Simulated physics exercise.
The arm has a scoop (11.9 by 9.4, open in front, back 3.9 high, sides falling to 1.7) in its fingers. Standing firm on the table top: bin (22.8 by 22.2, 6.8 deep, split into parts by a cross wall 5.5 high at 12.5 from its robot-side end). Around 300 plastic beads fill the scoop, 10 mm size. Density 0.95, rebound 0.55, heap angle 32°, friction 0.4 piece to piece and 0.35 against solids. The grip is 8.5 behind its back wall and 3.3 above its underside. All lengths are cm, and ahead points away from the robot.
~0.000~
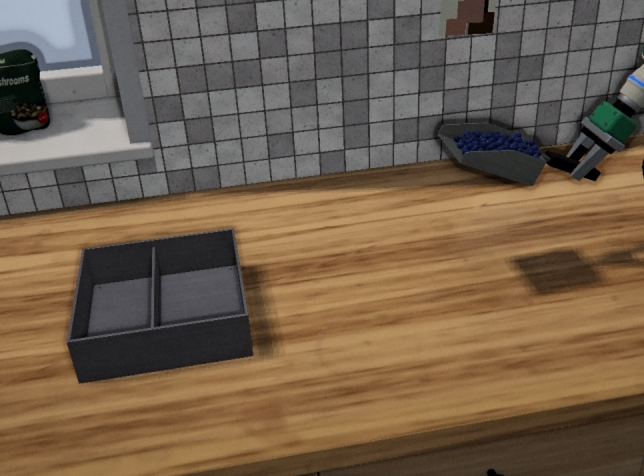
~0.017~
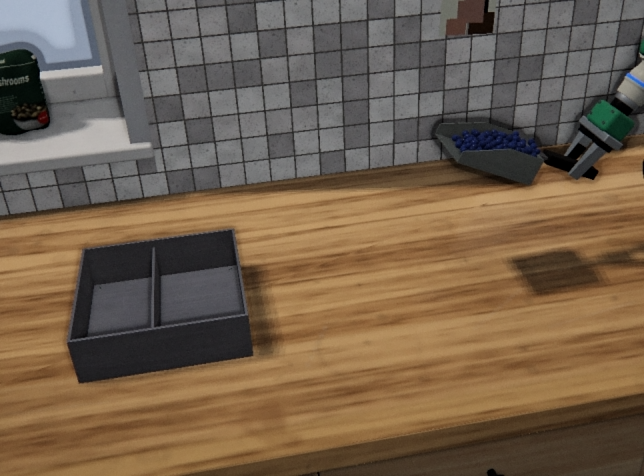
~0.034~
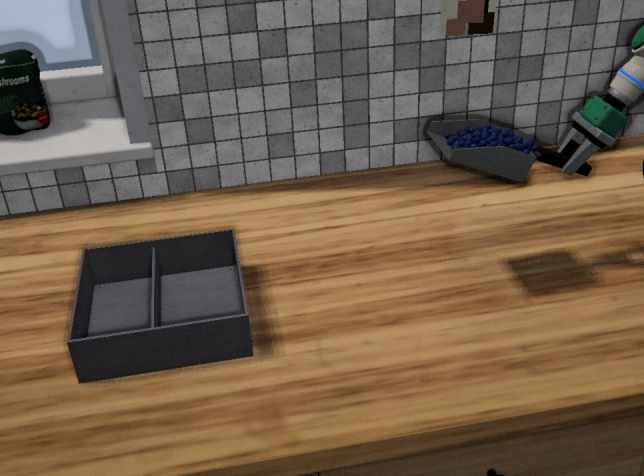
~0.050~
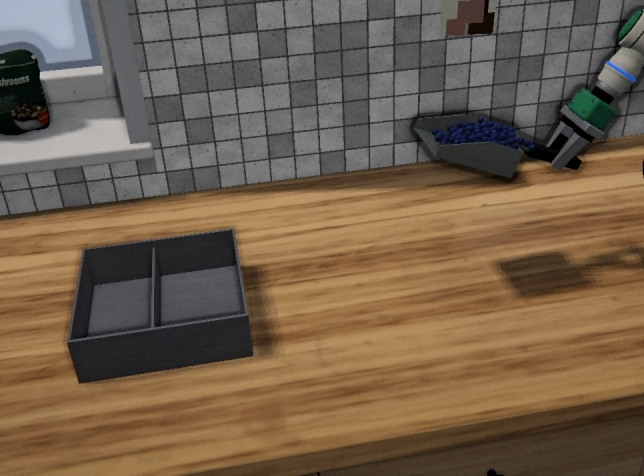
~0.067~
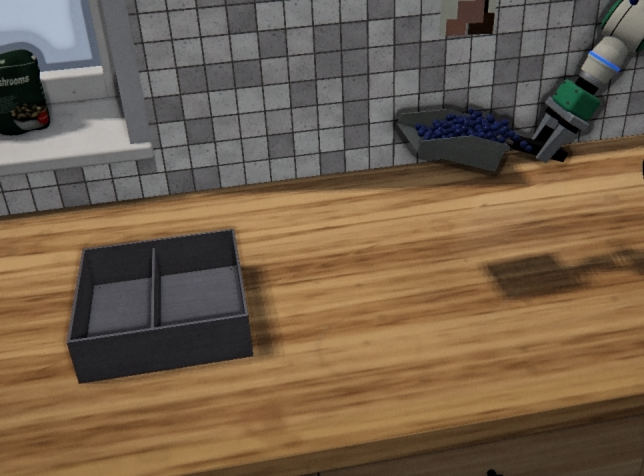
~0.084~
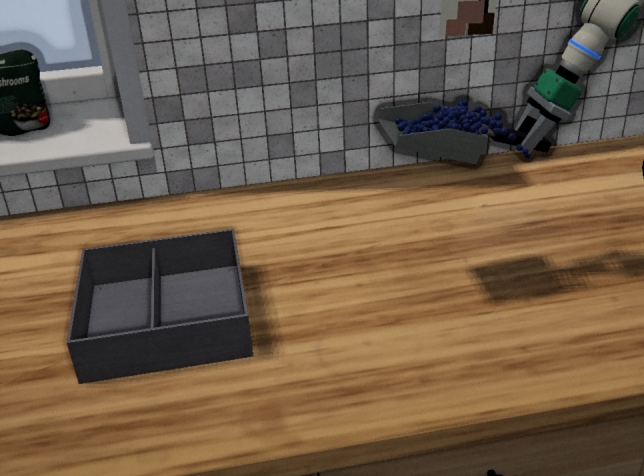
A robot arm in grey, white and green holds a dark grey scoop of small blue beads at the upper right of a wooden kitchen counter, seen from slightly above by a still camera. A dark open box with two compartments stands at left, before grey tiles and a windowsill holding a dark green packet. The arm carries the scoop slowly leftward, its tilt easing slightly, while shadows shift on the wood.
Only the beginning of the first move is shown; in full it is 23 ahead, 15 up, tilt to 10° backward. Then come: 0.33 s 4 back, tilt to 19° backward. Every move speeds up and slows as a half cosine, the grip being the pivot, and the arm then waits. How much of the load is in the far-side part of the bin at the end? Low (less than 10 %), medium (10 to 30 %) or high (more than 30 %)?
Answer: Low; less than 10 % of the plastic beads finish in the far-side part of the bin.
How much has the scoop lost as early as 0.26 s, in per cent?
About 100 per cent by then.
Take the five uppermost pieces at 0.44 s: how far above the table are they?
About 30 cm.
After 0.26 s, tilted 11° backward, highest piece 37 above the table; 3 on the scoop, 3 on the table or floor, 299 in flight or on a rim.
After 0.44 s, tilted 17° backward, highest piece 35 above the table; 10 on the table or floor, 4 in the far-side part, 2 in the robot-side part, 1 on the scoop, 288 in flight or on a rim.
After 0.73 s, tilted 19° backward, highest piece 13 above the table; 254 on the table or floor, 14 in the far-side part, 7 in the robot-side part, 30 in flight or on a rim.
After 1.78 s, tilted 19° backward, highest piece 1 above the table; 282 on the table or floor, 15 in the far-side part, 8 in the robot-side part.
In the end, 282 on the table or floor, 15 in the far-side part, 8 in the robot-side part. That is 5 % in the far-side part of the bin.
